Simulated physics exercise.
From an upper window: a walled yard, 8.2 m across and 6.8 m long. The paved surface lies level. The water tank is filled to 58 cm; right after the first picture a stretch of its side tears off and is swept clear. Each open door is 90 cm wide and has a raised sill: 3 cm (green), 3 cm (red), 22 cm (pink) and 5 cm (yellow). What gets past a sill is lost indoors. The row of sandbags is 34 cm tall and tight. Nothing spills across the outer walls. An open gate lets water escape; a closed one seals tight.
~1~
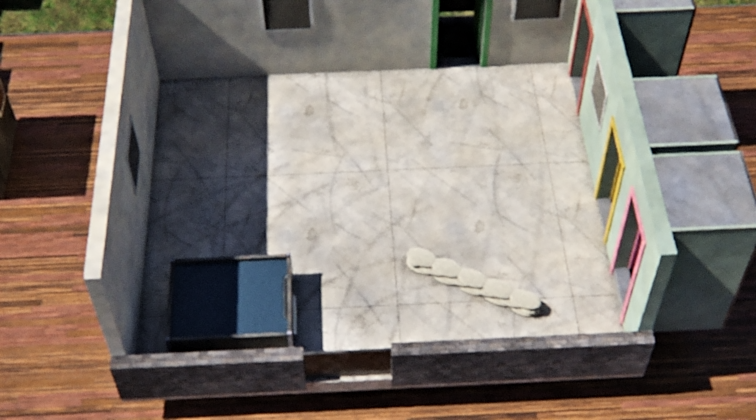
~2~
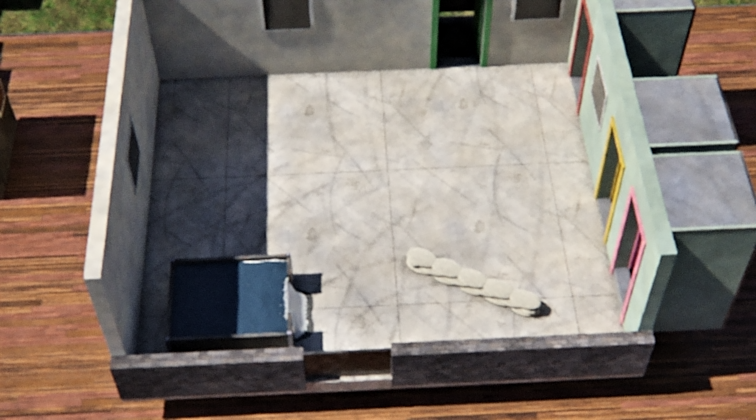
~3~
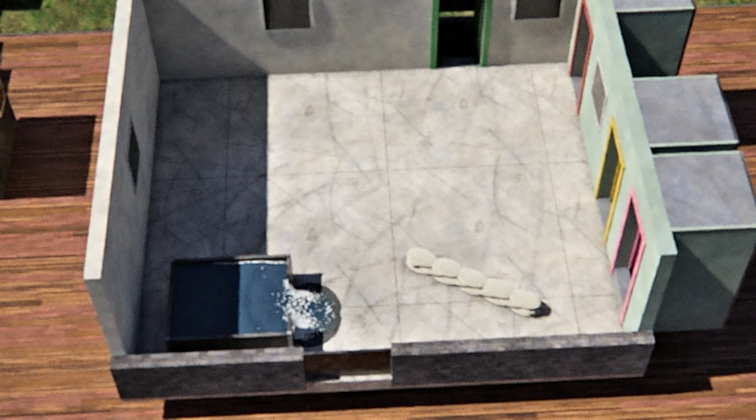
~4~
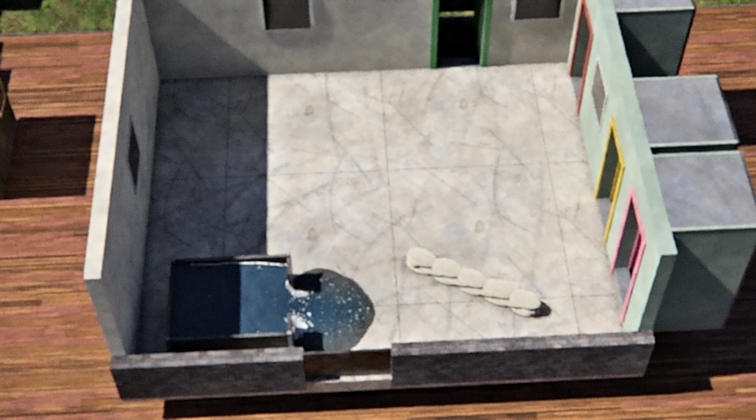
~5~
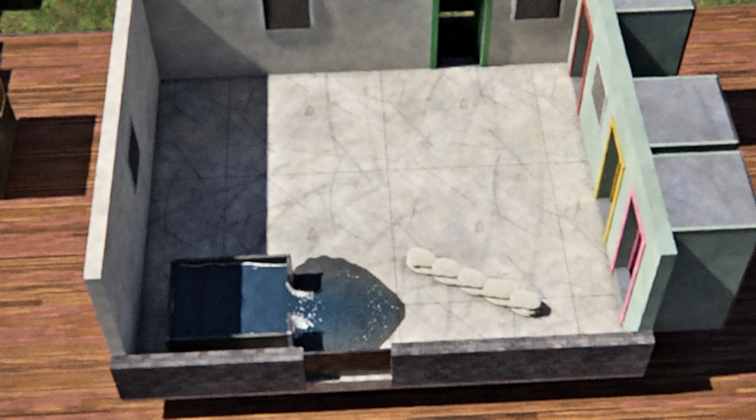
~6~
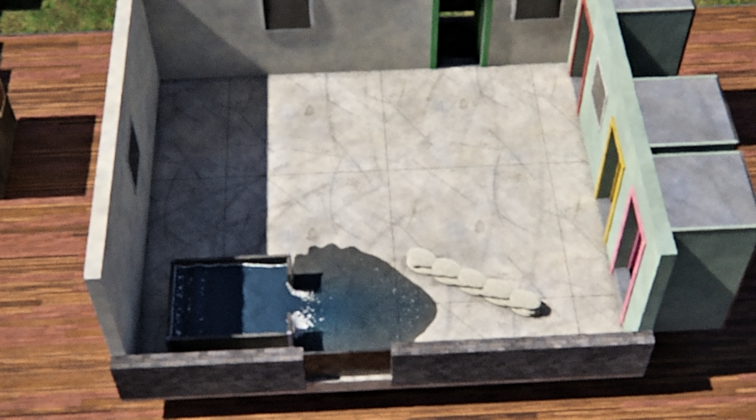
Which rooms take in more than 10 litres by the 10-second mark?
The water let in: At the green door it exceeds the limit; at the red door it goes over the limit; at the pink door it stays under the limit; at the yellow door it does not reach the limit.
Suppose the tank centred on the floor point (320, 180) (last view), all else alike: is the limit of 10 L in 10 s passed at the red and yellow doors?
Against that limit: Red above, yellow over.
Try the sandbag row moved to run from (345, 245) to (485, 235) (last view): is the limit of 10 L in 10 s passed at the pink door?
Then: Pink below.
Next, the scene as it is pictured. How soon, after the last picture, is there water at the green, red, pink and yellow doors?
Arrival: Green 4.5 s, red 4.0 s, pink 2.0 s, yellow 2.6 s.
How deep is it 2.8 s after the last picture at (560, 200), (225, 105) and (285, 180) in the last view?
About 0, 0 and 0 cm.
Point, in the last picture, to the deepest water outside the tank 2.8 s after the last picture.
At about (617, 355).
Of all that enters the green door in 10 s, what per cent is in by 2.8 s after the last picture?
About 0 per cent.
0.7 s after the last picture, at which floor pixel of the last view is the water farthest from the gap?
At about (535, 322).
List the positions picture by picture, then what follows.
The first frame shows still water, 58 cm deep, in the water tank at (230, 299).
In the second frame, the front is at (304, 336), 0.5 m from the gap at (289, 308); 0.2 m2 of floor is under water; 58 cm left at the back of the water tank.
In the third frame, the front is at (335, 301), 0.8 m from the gap at (289, 309); 0.7 m2 of floor is under water; 58 cm left at the back of the water tank.
In the fourth frame, the front is at (371, 315), 1.4 m from the gap at (289, 309); 1.6 m2 of floor is under water; 58 cm left at the back of the water tank.
In the fifth frame, water pours out at (289, 309) and has run 1.9 m, to (399, 316); typically 4 cm deep outside, 56 cm at the water tank's back.
In the sixth frame, water pours out at (289, 309) and has run 2.4 m, to (431, 312); typically 4 cm deep outside, 50 cm at the water tank's back.
Then, 0.7 s after the last picture water covers 15 % of the floor and is deepest (31 cm) near (300, 315); green door not reached, red door not reached, pink door not reached, yellow door not reached.
Then, 1.5 s after the last picture water covers 20 % of the floor and is deepest (24 cm) near (300, 315); green door not reached, red door not reached, pink door not reached, yellow door not reached.
Then, 2.8 s after the last picture water covers 30 % of the floor and is deepest (29 cm) near (617, 355); green door not reached, red door not reached, pink door 16 cm at the sill, 0 L in, yellow door 3 cm at the sill, 0 L in.
Then, 5.3 s after the last picture water covers 50 % of the floor and is deepest (16 cm) near (617, 355); green door 3 cm at the sill, 0 L in, red door 5 cm at the sill, 1 L in, pink door 13 cm at the sill, 0 L in, yellow door 5 cm at the sill, 0 L in.
Then, 9.3 s after the last picture water covers 65 % of the floor and is deepest (7 cm) near (508, 360); green door 6 cm at the sill, 32 L in, red door 6 cm at the sill, 27 L in, pink door 6 cm at the sill, 0 L in, yellow door 3 cm at the sill, 0 L in.
